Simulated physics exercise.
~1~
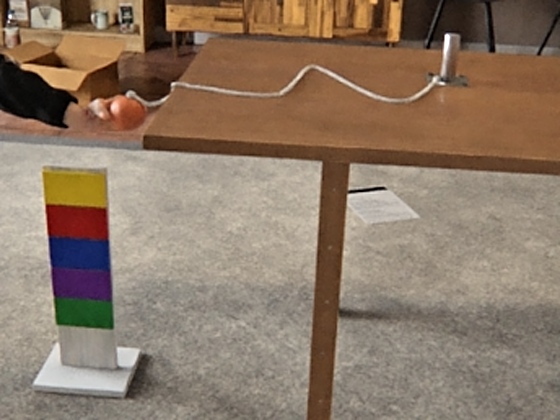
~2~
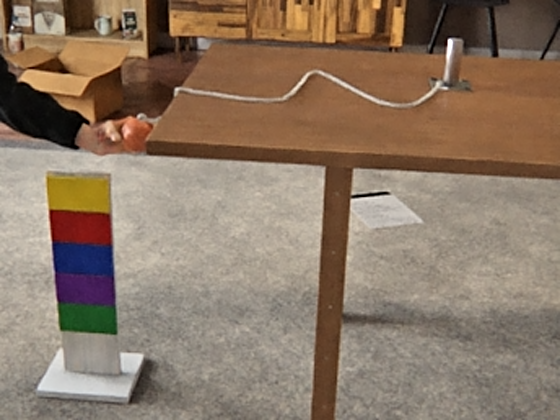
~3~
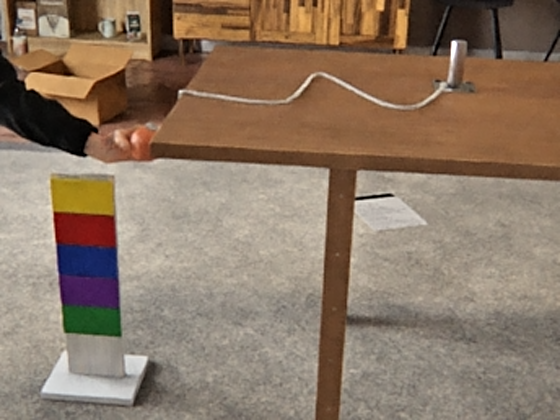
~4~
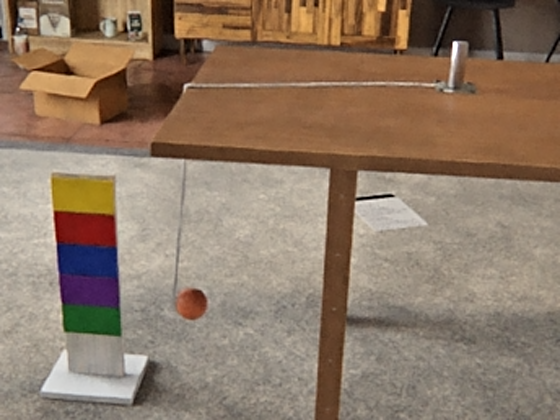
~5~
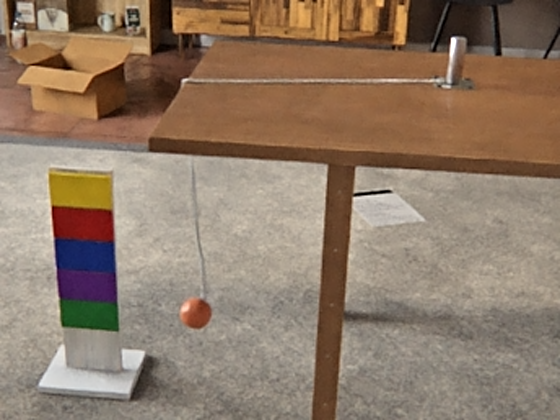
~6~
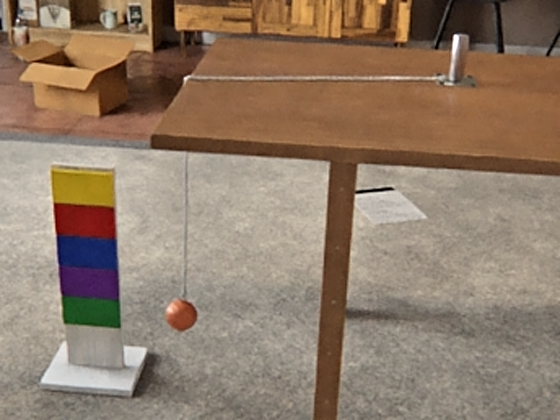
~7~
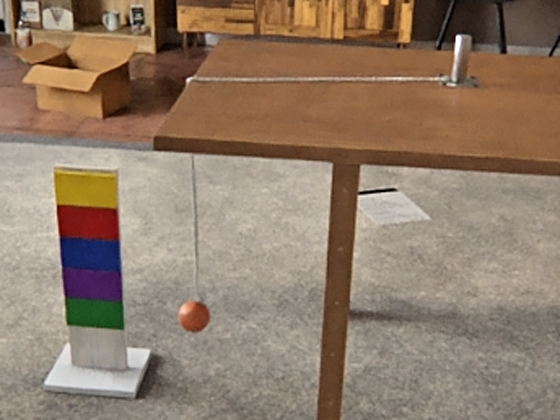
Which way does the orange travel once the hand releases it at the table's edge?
The orange moves down, dropping below the table's edge until it hangs on the cord.
